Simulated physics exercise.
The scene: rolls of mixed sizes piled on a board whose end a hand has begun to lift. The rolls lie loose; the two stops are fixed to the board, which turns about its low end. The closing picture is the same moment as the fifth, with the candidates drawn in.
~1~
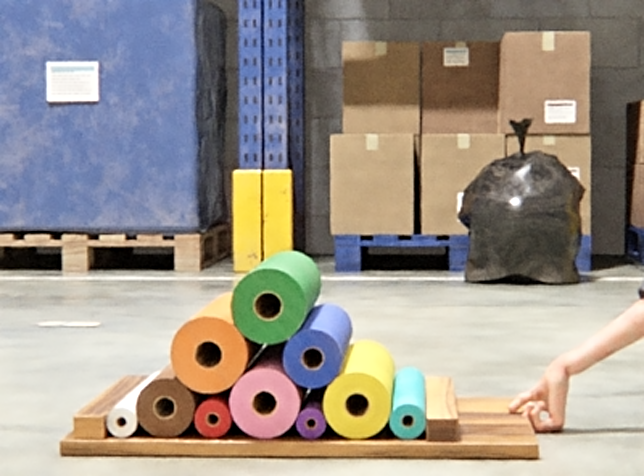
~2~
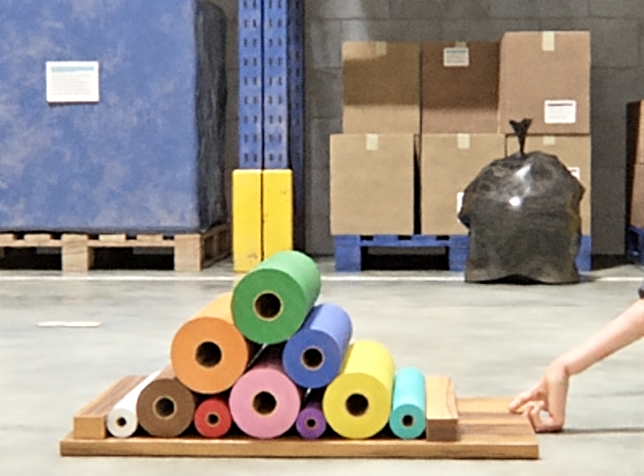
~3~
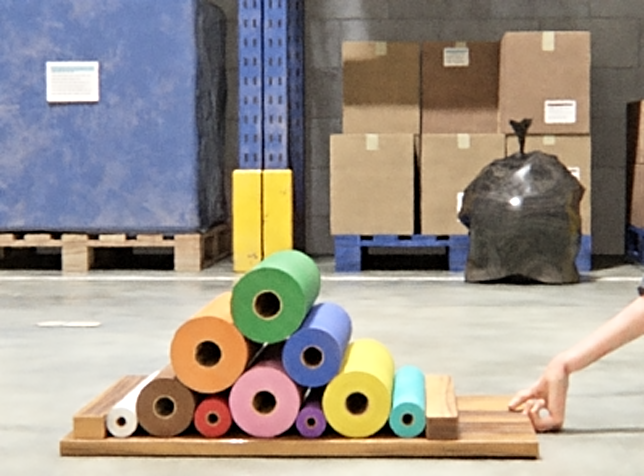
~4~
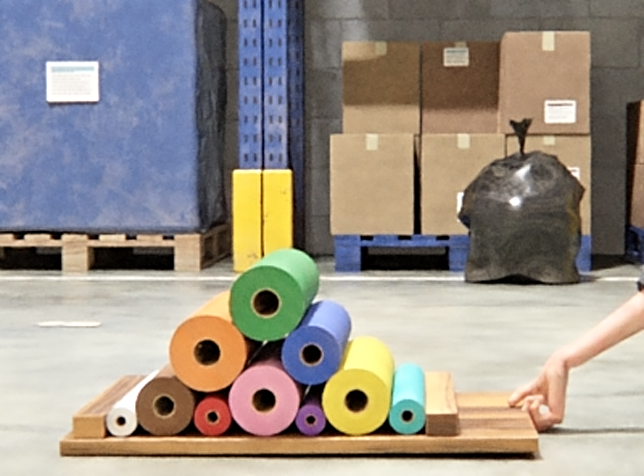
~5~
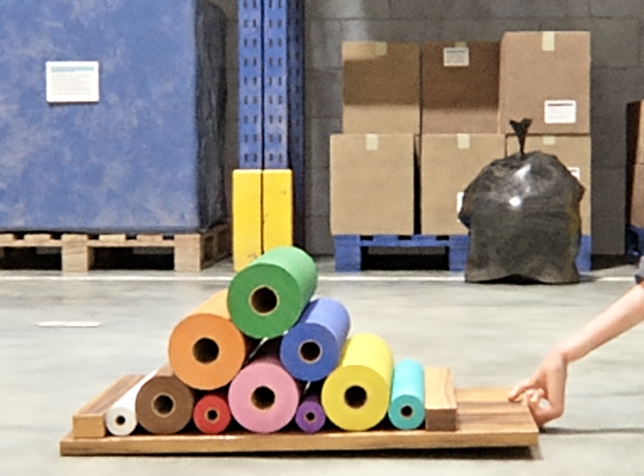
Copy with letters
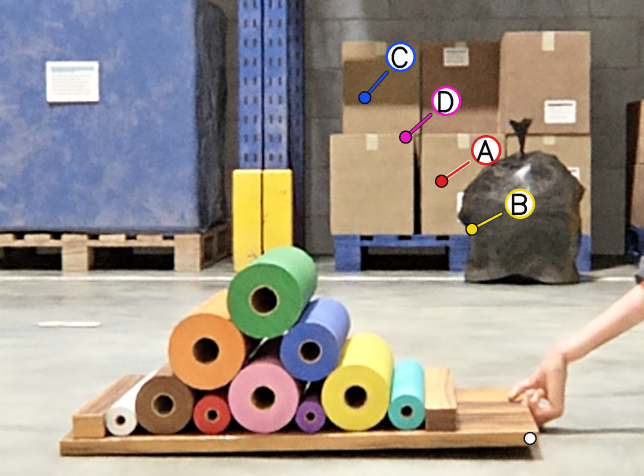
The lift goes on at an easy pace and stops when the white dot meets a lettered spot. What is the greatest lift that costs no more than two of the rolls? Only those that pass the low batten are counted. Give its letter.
Stop at D.
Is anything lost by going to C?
Yes.
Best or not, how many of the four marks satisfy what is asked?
Three of them.
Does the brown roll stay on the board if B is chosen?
Yes.
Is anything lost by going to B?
No.
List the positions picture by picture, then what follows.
In the first frame, brown roll (165, 407); red roll (213, 419).
In the second frame, red roll (213, 419); pink roll (265, 403).
In the third frame, board (307, 412); purple roll (311, 422); yellow roll (357, 404); blue roll (313, 357).
In the fourth frame, board (307, 410); brown roll (164, 406).
In the fifth frame, board (307, 407); brown roll (164, 405).
On the marked copy, A at (442, 181); B at (472, 229); C at (365, 97); D at (406, 137); the white dot at (530, 438).
Following D. Soon after the start, board at 21°.
Later, board at 41°.
In the end, board at 42°, two over the low batten (orange, green).
As for the rest, A none over the low batten; B none over the low batten; C three over the low batten (orange, blue, green).
